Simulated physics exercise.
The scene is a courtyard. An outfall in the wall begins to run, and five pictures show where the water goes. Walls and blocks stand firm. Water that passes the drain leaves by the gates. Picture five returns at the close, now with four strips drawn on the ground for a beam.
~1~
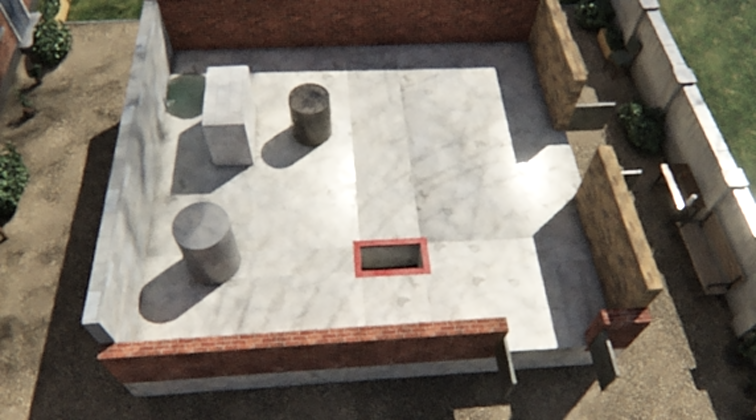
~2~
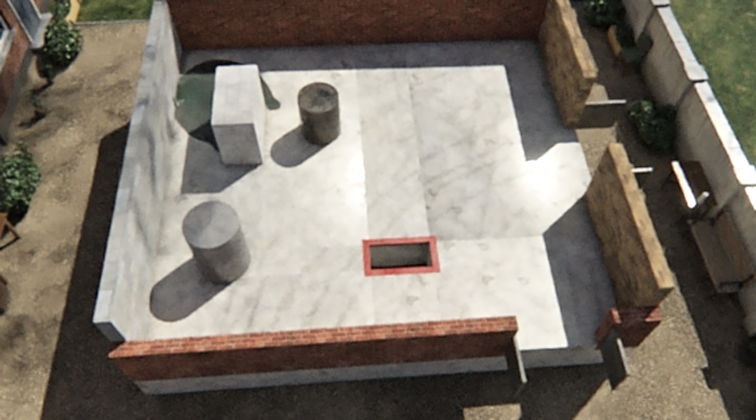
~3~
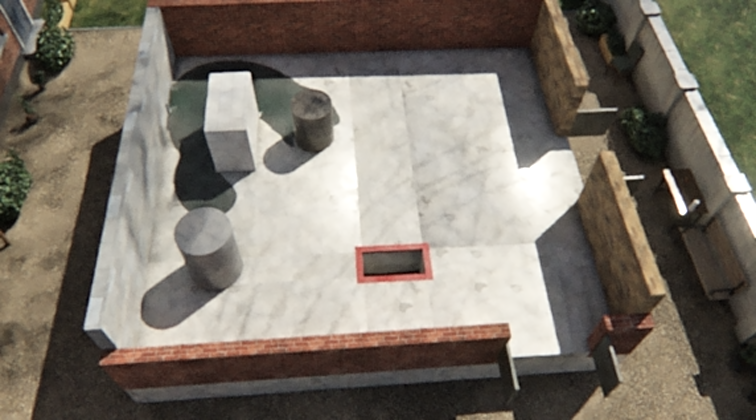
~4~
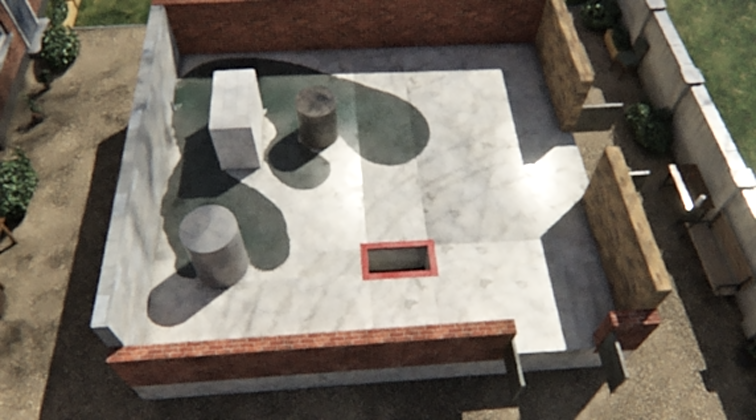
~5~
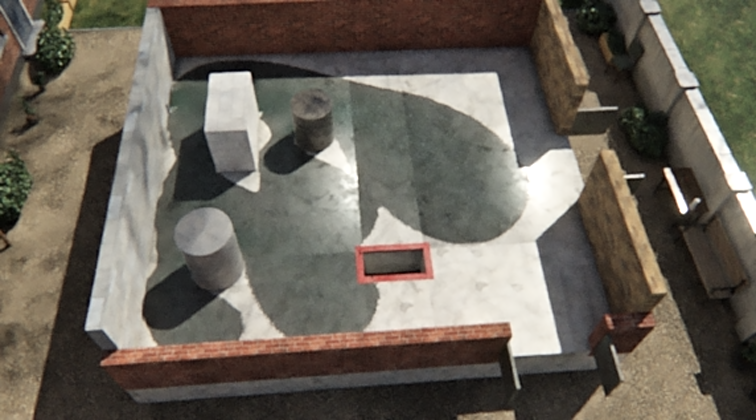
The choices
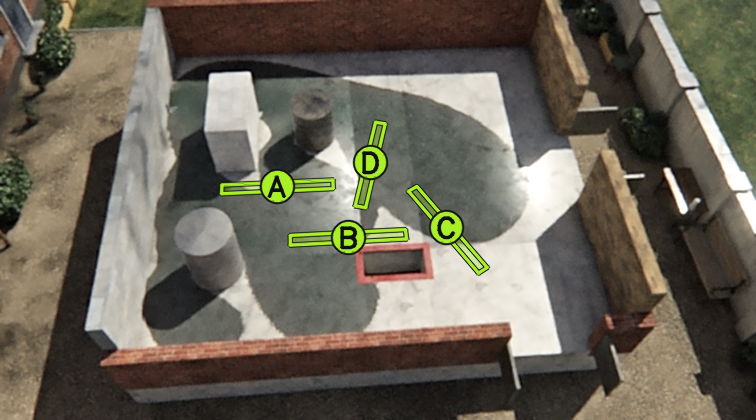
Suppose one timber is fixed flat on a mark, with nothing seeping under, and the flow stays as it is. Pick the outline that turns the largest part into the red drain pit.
Choose D.
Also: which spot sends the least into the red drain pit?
B.
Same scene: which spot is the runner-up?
Here it is spot C.
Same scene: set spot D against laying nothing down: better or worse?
Better.
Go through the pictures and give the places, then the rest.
In the first frame, outfall at (166, 91); red drain pit at (392, 257); open gate at (541, 335); open gate at (564, 163); front seen at (186, 116), 2 % of the ground wet; red drain pit still dry.
In the second frame, front seen at (268, 99), 5 % of the ground wet; red drain pit still dry.
In the third frame, front seen at (226, 199), 12 % of the ground wet; red drain pit still dry.
In the fourth frame, front seen at (421, 140), 24 % of the ground wet; red drain pit still dry.
In the fifth frame, front seen at (520, 201), 47 % of the ground wet; red drain pit still dry.
On the marked copy, A from (221, 189) to (333, 184); B from (290, 240) to (406, 234); C from (412, 188) to (482, 270); D from (360, 206) to (380, 123).
With A, about 8 % of the stream goes into the red drain pit, about 92 % out by the gates.
With B, next to none of the stream goes into the red drain pit, about 99 % out by the gates.
With C, about 14 % of the stream goes into the red drain pit, about 86 % out by the gates.
With D, about 22 % of the stream goes into the red drain pit, about 78 % out by the gates.
